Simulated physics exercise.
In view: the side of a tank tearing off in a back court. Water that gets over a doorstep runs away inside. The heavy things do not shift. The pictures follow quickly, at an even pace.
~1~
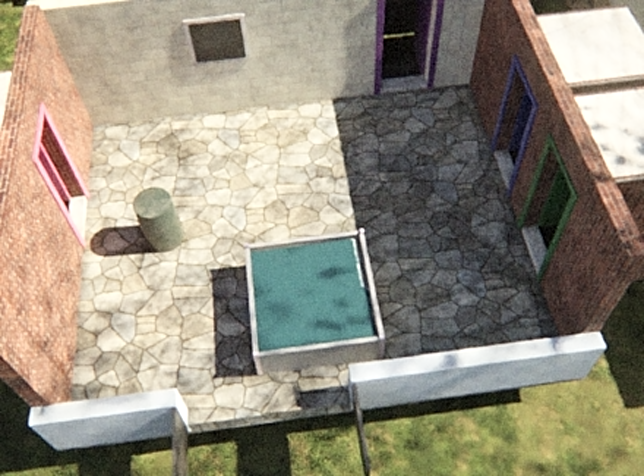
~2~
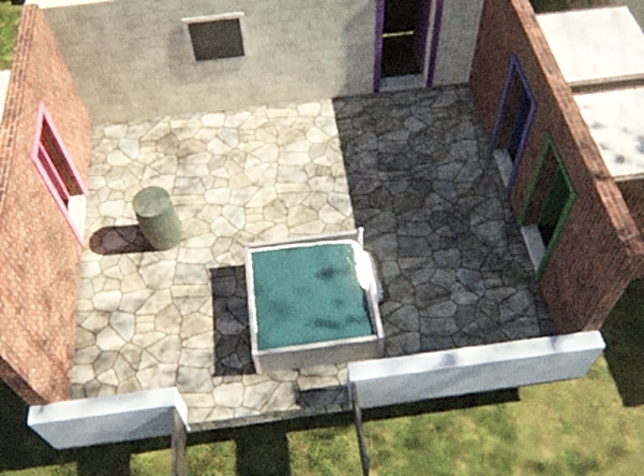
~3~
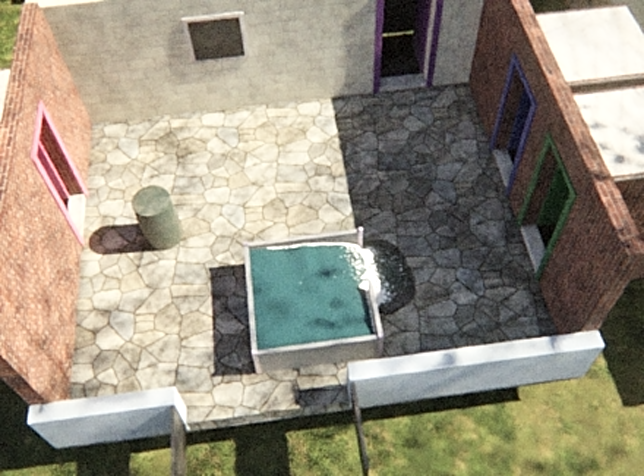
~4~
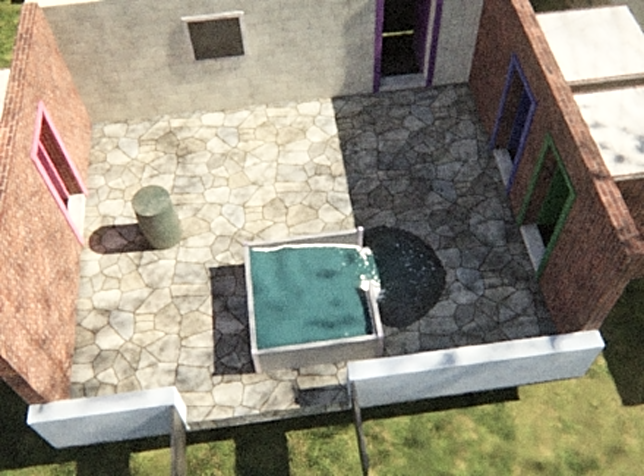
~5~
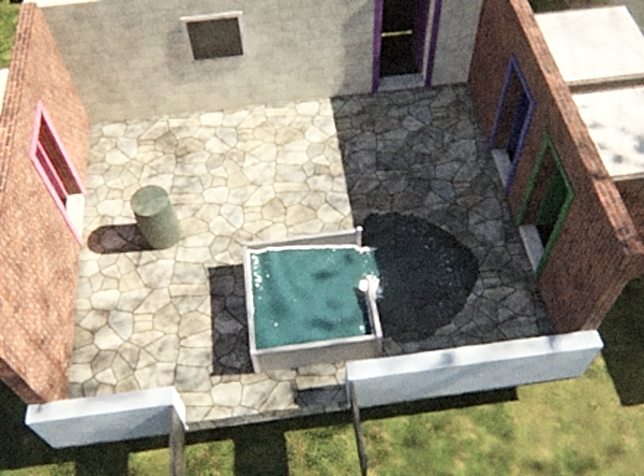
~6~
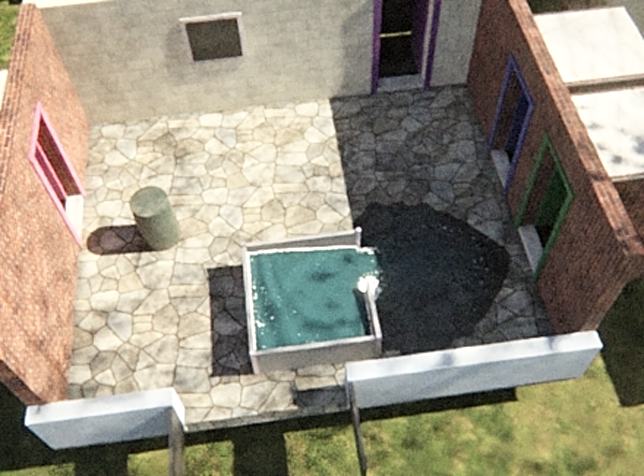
Water pours out of the tank's right side and spreads rightward across the stone paving.
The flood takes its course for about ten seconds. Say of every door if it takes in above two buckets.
The green door floods; the purple door holds within the limit; the blue door floods; the pink door holds within the limit.
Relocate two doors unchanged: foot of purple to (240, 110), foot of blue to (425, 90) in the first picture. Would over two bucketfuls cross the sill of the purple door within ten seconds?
My reading: The purple door keeps below it.
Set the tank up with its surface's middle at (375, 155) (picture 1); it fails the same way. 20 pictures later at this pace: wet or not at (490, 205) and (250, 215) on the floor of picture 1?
One after the other: Awash, dry.
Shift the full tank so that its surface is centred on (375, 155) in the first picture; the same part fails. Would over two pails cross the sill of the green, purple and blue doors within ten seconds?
In short: Green door holds, purple door is under, blue door passes that mark.
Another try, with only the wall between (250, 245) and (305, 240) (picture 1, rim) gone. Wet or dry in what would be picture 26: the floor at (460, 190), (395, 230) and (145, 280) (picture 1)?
One after the other: Not flooded, dry, no water.
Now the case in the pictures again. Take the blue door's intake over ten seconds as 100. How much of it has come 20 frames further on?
Some 65 per cent.
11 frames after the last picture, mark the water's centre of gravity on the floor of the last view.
Near (380, 284).
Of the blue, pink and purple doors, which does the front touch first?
The blue-painted one.
A moment on, water covers 20 % of the floor; the green door under two buckets in, the purple door not reached, the blue door not reached, the pink door not reached.
Next, water covers 25 % of the floor; the green door over two buckets in, the purple door not reached, the blue door under two buckets in, the pink door not reached.
Then, water covers 30 % of the floor; the green door far over two buckets in, the purple door wet at the sill, nothing in, the blue door over two buckets in, the pink door not reached.
Later, water covers 45 % of the floor; the green door far over two buckets in, the purple door wet at the sill, nothing in, the blue door over two buckets in, the pink door not reached.
In the end, water covers 75 % of the floor; the green door far over two buckets in, the purple door wet at the sill, nothing in, the blue door over two buckets in, the pink door not reached.
